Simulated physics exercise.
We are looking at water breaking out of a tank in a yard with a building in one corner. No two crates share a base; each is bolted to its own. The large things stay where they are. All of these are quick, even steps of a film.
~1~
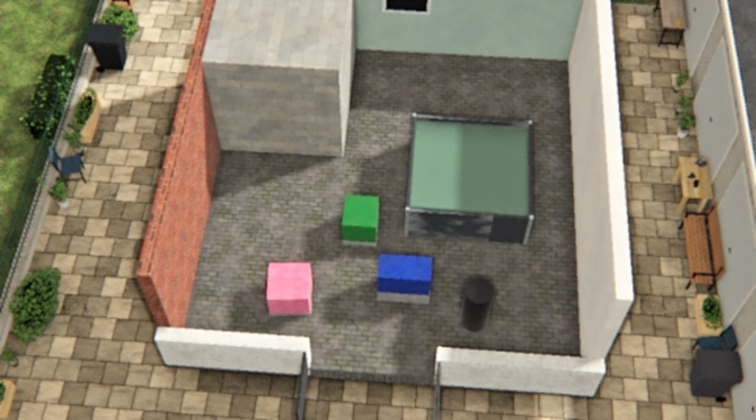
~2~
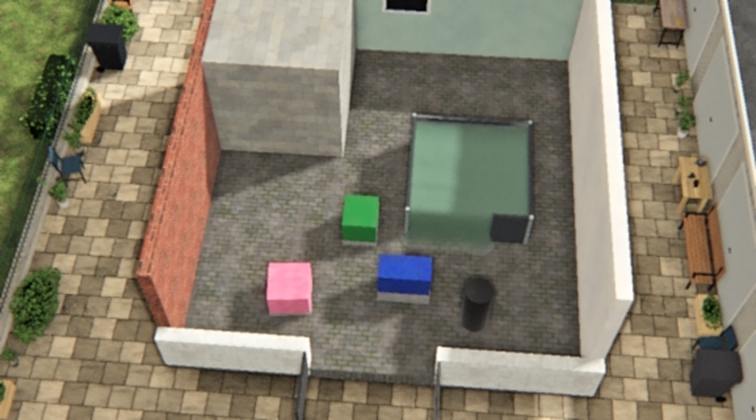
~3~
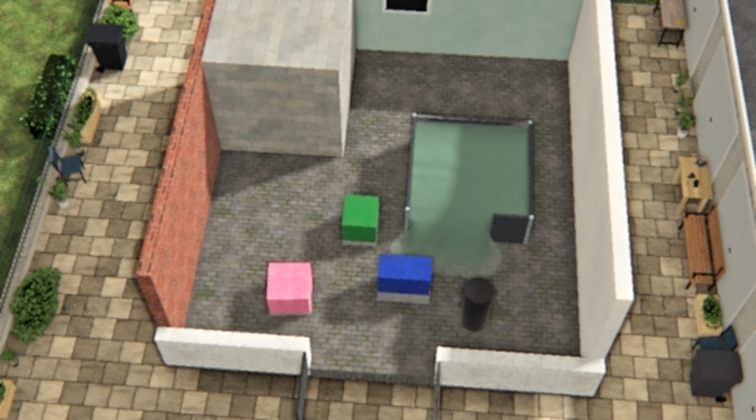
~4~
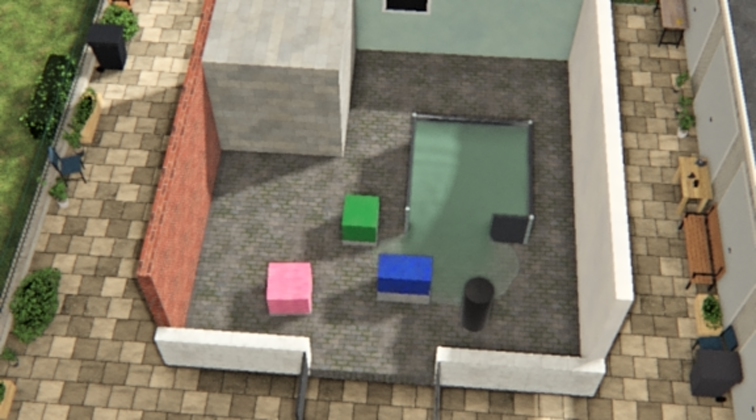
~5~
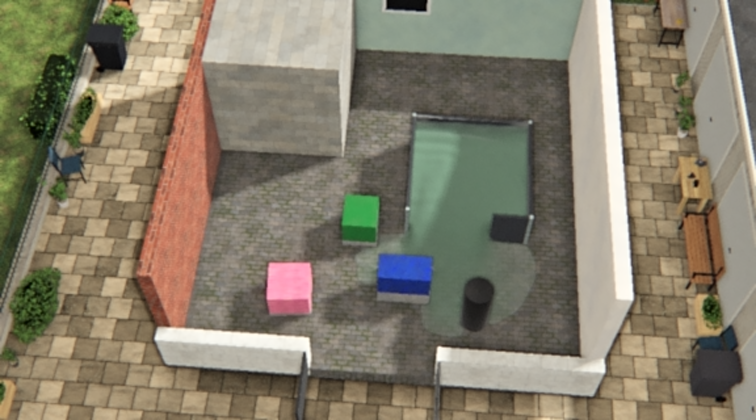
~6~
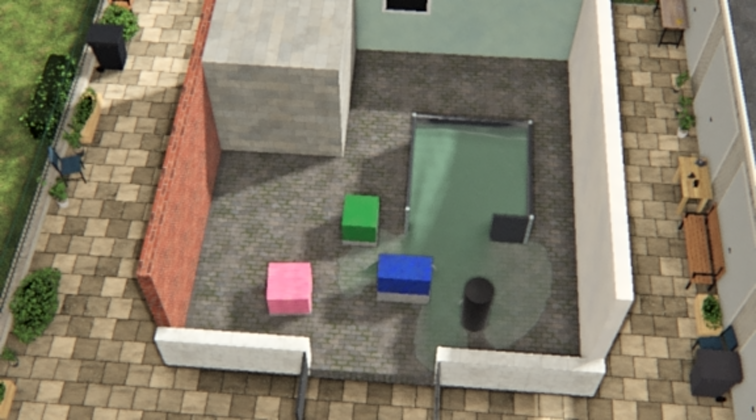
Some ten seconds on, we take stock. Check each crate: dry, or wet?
Checked: Blue crate wet, pink crate wet, green crate wet.
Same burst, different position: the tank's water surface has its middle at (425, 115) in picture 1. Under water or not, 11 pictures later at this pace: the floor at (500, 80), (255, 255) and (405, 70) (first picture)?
The first spot is not reached, the second inundated, and the third not reached.
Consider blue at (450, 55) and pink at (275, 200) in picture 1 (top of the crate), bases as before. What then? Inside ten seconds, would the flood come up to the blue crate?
The blue crate simply stays high and dry.
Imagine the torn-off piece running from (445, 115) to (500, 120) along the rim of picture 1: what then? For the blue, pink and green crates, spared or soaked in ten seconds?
In that case the blue crate is never flooded, the pink crate is flooded and the green crate is flooded.
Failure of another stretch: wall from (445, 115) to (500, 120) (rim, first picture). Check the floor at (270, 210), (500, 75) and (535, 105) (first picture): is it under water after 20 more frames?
As listed: Dry, under water, under water.
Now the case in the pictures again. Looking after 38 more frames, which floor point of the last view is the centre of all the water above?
Centre point: Around (421, 237).
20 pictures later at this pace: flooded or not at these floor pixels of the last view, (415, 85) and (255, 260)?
First spot bare, second spot soaked.
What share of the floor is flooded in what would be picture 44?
Near 80 in a hundred.
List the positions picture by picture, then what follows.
In the first picture, still water in the water tank at (470, 167).
In the second picture, the front is at (405, 243), out from the gap at (449, 229).
In the third picture, the front is at (395, 250), out from the gap at (449, 230).
In the fourth picture, water pours out at (449, 231) and has run to a hidden place.
In the fifth picture, the front is at (459, 332), out from the gap at (449, 231).
In the sixth picture, water pours out at (449, 230) and has run to a hidden place.
A moment on, water covers 25 % of the floor; the blue crate water round its plinth, the pink crate water round its plinth, the green crate water round its plinth.
Next, water covers 40 % of the floor; the blue crate water round its plinth, the pink crate water round its plinth, the green crate water round its plinth.
Then, water covers 55 % of the floor; the blue crate water round its plinth, the pink crate water round its plinth, the green crate water round its plinth.
Later, water covers 80 % of the floor; the blue crate water round its plinth, the pink crate water round its plinth, the green crate water round its plinth.
In the end, water covers 100 % of the floor; the blue crate was topped, the pink crate was topped, the green crate was topped.
